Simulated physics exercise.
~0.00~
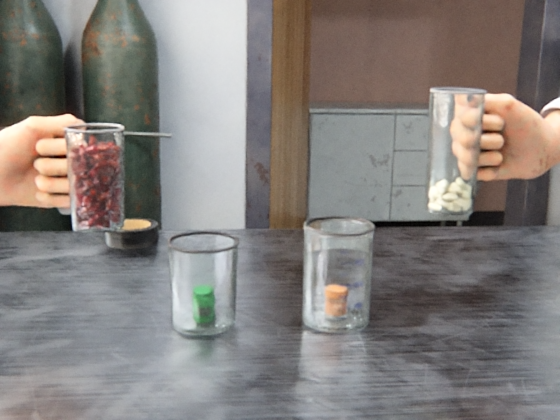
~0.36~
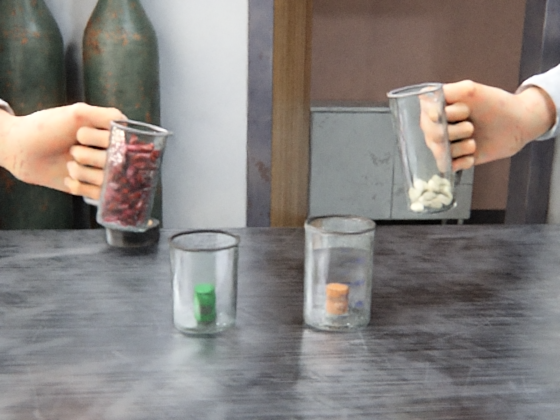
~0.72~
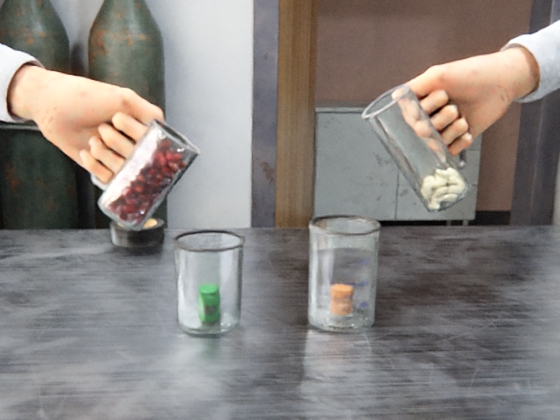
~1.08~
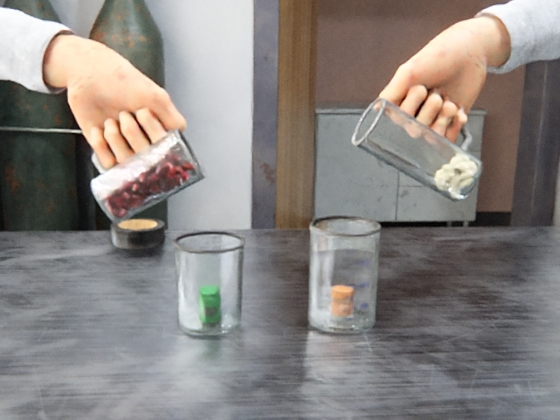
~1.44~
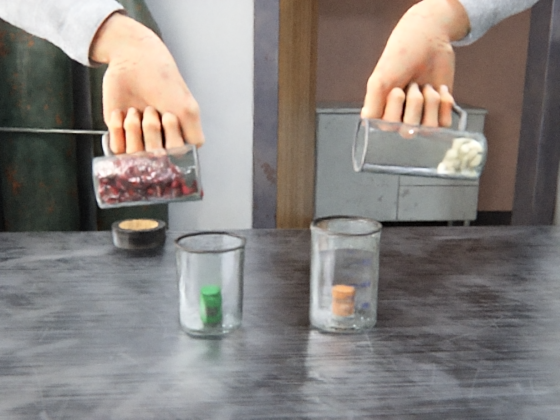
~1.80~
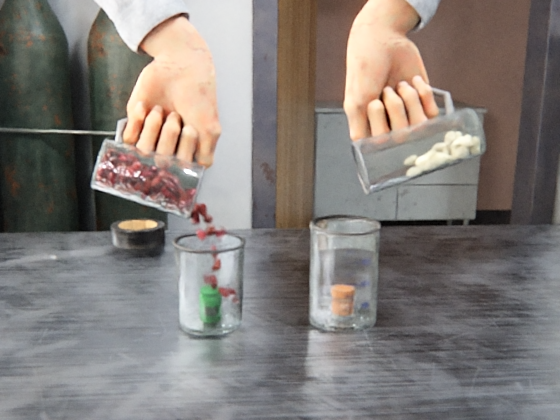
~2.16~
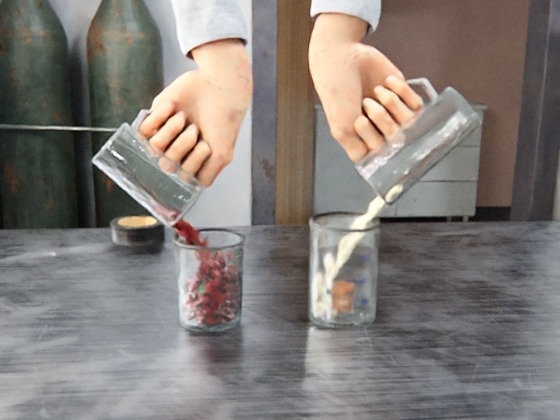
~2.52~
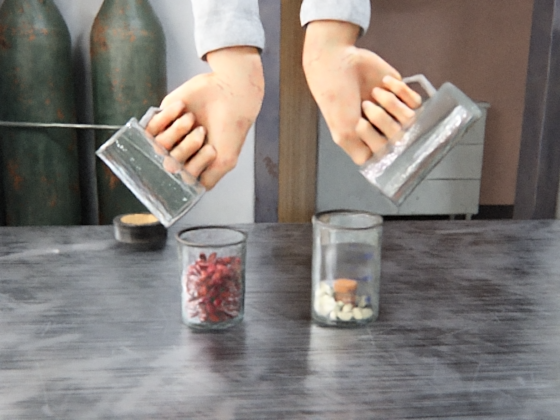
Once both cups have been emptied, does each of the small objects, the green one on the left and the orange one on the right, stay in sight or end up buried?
The green object on the left ends up buried under the red bits. The orange one on the right stays in sight, sticking up above the white pieces.
